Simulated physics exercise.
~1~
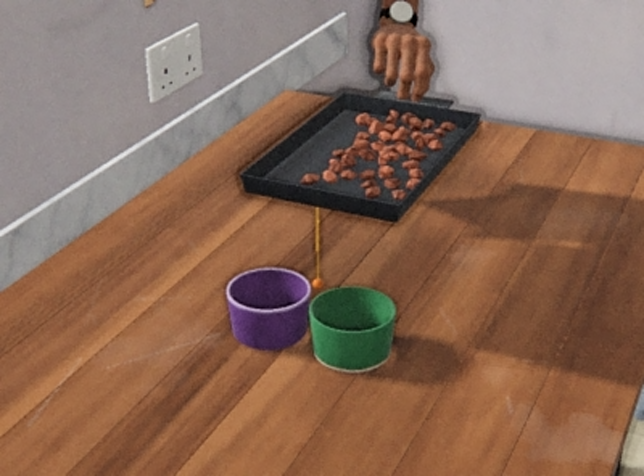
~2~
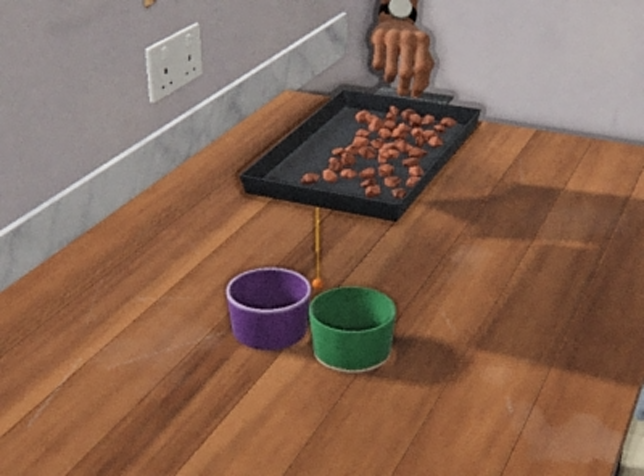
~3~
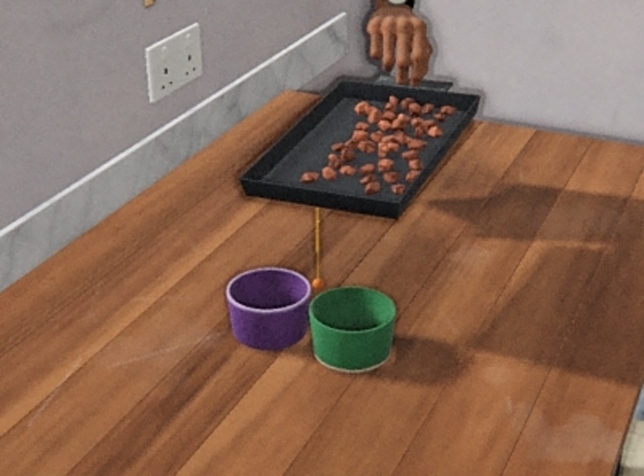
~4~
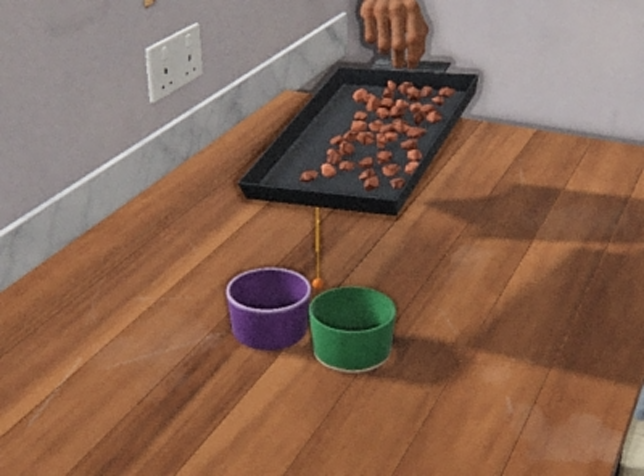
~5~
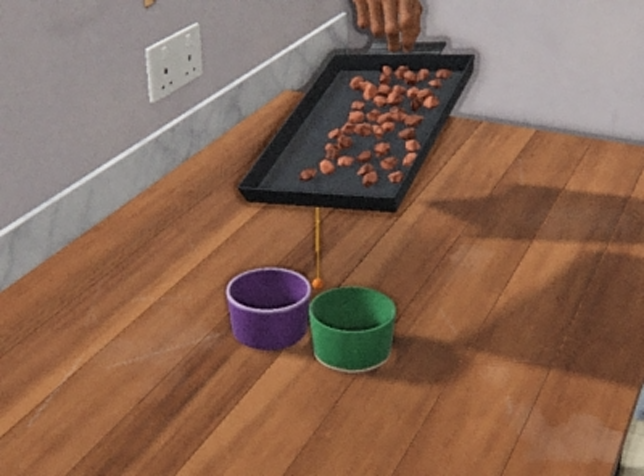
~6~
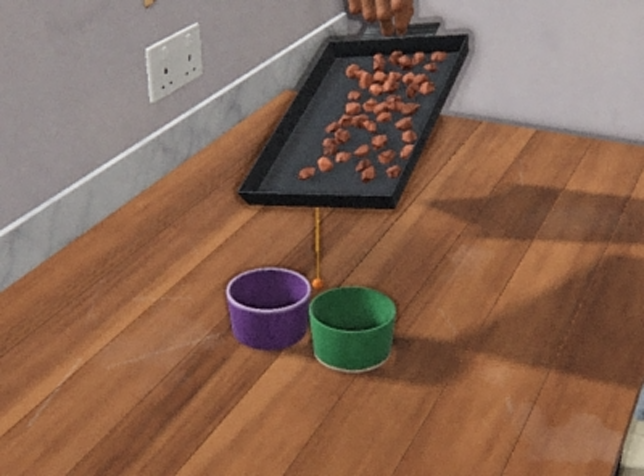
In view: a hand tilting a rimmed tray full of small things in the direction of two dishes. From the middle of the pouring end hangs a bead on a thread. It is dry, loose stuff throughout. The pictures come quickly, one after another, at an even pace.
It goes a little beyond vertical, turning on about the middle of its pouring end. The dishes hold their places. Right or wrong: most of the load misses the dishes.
Wrong, the dishes get over half.
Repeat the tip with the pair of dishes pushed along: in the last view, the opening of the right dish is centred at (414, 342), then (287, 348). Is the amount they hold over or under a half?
For the two tries in order: Not as much as half, not as much as half.
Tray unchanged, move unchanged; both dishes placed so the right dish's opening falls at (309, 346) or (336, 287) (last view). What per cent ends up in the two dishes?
The first try gives 10 per cent, the second 40 per cent.
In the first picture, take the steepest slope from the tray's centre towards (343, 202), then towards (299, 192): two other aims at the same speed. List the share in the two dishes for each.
First heading roughly 20 %, second roughly 40 %.
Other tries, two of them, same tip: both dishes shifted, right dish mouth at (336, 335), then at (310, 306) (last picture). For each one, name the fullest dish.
So: The one further left first, and the one further left second.
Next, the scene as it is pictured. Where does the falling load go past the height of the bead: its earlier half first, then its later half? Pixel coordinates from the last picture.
It goes through near (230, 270) first, then near (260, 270).
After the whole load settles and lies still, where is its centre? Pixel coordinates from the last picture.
It settles centred around (254, 325).
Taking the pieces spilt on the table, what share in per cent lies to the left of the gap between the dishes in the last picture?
About 100 per cent.
Soon, tray tipped steeply; nearly all on the tray; a small part in the air.
A while on, tray tipped past a quarter turn; about a third on the tray; about a quarter in the left dish; about a quarter outside both; a small part in the air.
Towards the end, tray tipped past a quarter turn; about two thirds in the left dish; about a third outside both.
Finally, tray tipped past a quarter turn; none in the right dish; about two thirds in the left dish; about a third outside both.
